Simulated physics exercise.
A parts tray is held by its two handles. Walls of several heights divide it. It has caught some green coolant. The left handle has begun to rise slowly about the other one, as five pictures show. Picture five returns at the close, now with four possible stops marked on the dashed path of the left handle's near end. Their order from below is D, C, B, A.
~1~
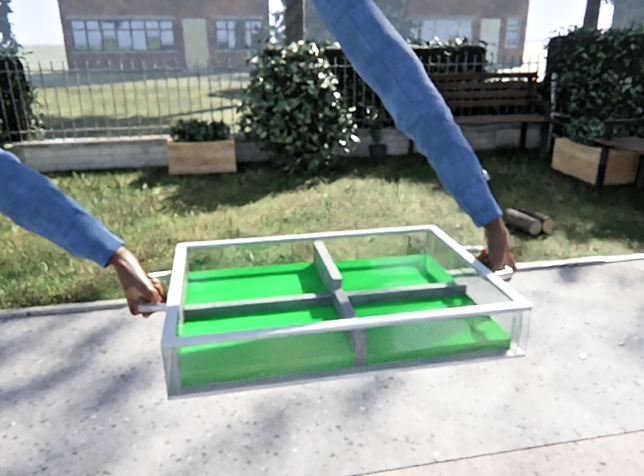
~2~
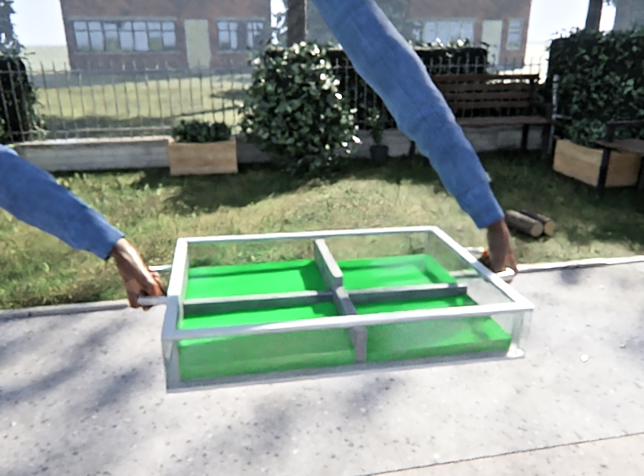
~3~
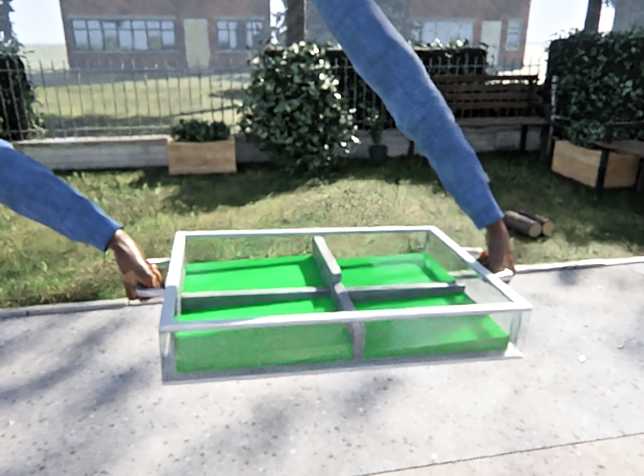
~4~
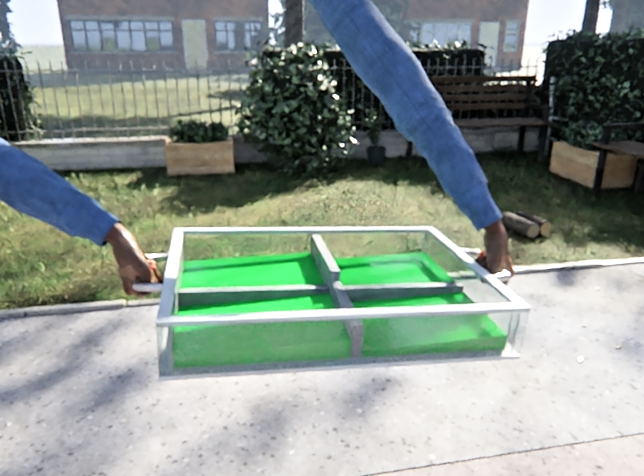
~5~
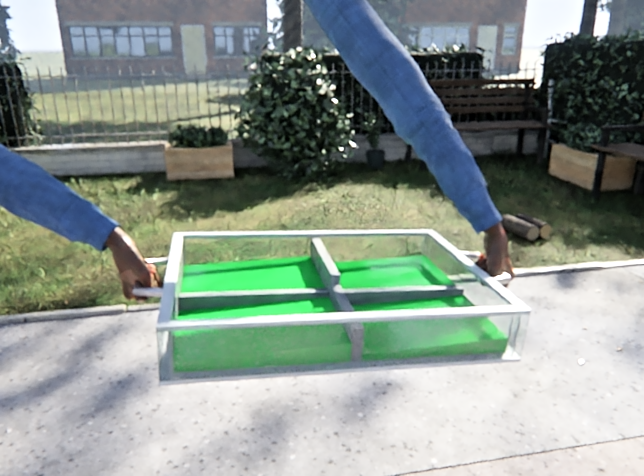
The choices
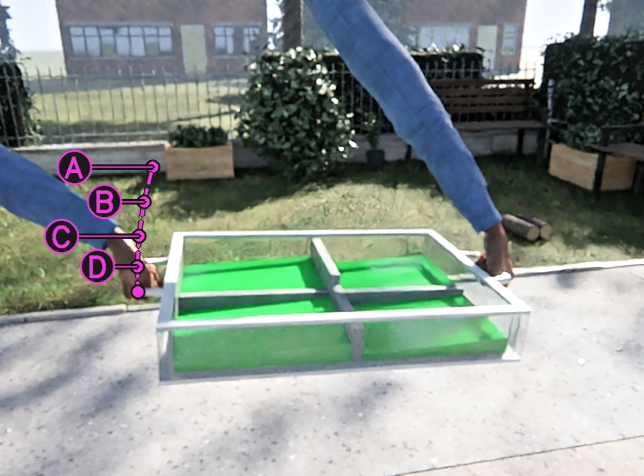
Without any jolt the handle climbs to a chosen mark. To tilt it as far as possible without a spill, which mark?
A.
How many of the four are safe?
All of them.
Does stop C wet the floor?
No, not at all.
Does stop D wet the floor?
No, that is safe.
On the marked copy, A at (152, 167); B at (144, 201); C at (139, 236); D at (137, 266).
For stop A, nothing spills; the back right bay holds the most.
For stop B, nothing spills; the back right bay holds the most.
For stop C, nothing spills; the back left bay holds the most.
For stop D, nothing spills; the back left bay holds the most.
